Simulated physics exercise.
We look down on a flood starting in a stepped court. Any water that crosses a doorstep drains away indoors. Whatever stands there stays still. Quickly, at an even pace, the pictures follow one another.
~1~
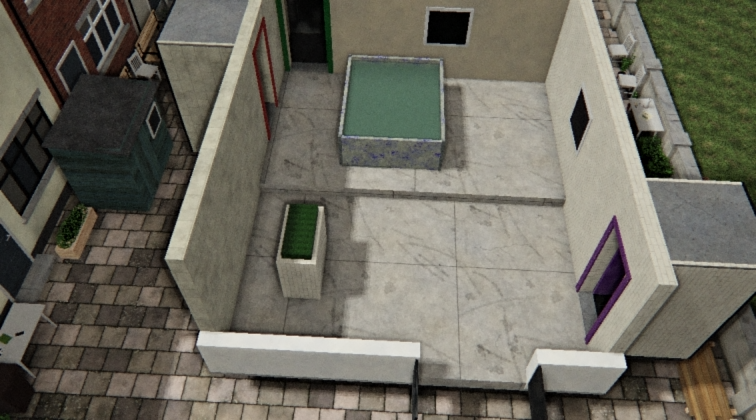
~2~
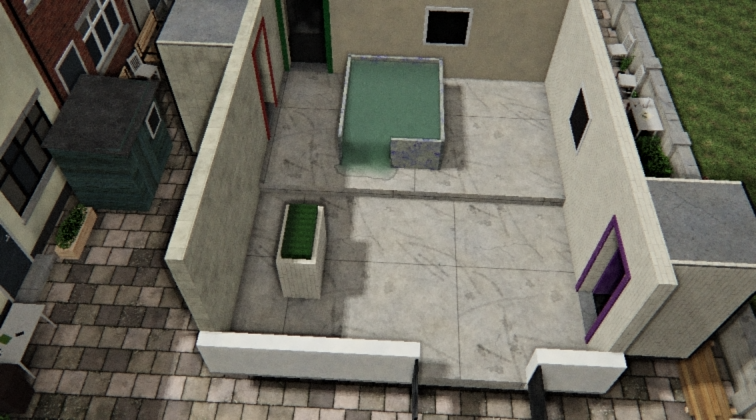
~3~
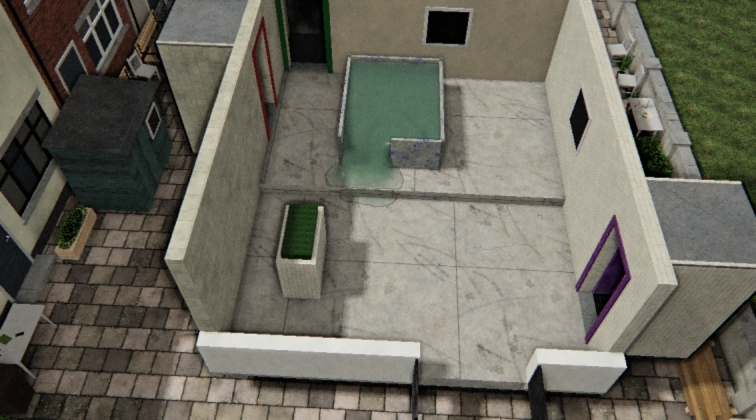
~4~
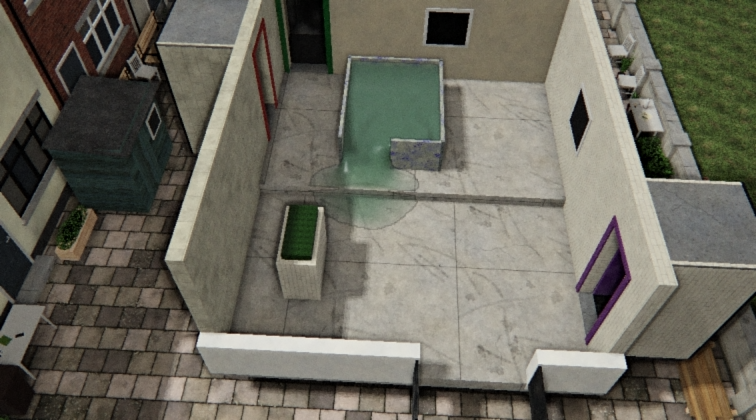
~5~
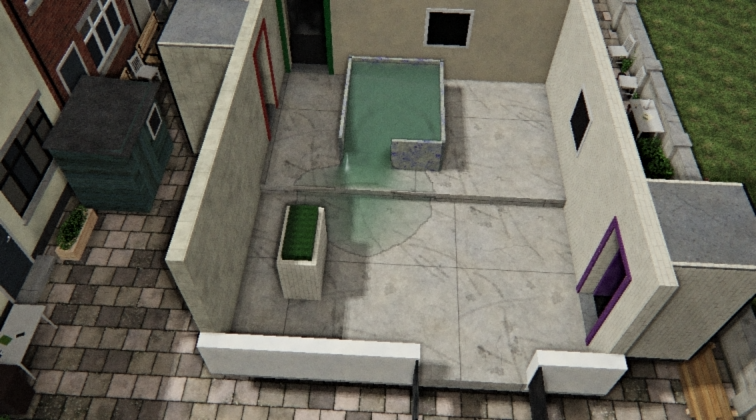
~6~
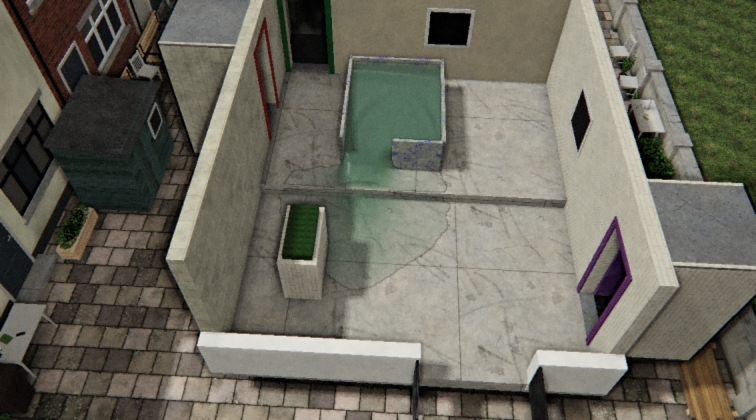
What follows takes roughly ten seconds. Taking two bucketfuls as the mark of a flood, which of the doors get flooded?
The red door stays below the mark, the purple door gets flooded, the green door stays below the mark.
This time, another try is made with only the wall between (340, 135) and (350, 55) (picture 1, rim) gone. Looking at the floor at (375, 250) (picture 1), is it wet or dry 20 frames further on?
Submerged.
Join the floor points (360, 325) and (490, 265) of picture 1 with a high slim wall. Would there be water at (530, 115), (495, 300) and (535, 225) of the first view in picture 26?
Lab note - point 1: Parched; point 2: Inundated; point 3: Inundated.
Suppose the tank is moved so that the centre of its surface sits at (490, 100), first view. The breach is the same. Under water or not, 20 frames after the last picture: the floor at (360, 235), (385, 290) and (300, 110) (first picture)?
Spot by spot, in the order asked: Swamped, swamped, untouched.
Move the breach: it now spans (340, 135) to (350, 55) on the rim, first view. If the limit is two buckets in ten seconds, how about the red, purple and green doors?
The red one tops the mark; the purple one tops the mark; the green one tops the mark.
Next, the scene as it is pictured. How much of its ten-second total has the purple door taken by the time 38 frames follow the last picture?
Share by then: About 25 in a hundred.
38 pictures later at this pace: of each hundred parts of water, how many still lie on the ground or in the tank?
I reckon around 86 in a hundred.
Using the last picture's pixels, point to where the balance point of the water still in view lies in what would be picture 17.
Roughly (374, 175) in the last picture.
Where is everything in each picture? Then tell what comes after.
The first picture shows the open tank at (394, 99) is whole and still.
In the second picture, water pours out at (366, 156) and has run to (392, 173).
In the third picture, the front is at (388, 202), out from the gap at (366, 157).
In the fourth picture, the front is at (372, 226), out from the gap at (366, 158).
In the fifth picture, the front is at (370, 252), out from the gap at (367, 158).
In the sixth picture, the front is at (349, 284), out from the gap at (368, 158).
A moment on, water covers 30 % of the floor; the red door not reached, the purple door not reached, the green door not reached.
Next, water covers 40 % of the floor; the red door not reached, the purple door not reached, the green door not reached.
Then, water covers 45 % of the floor; the red door not reached, the purple door not reached, the green door not reached.
Later, water covers 55 % of the floor; the red door not reached, the purple door over two buckets in, the green door not reached.
In the end, water covers 60 % of the floor; the red door not reached, the purple door far over two buckets in, the green door not reached.
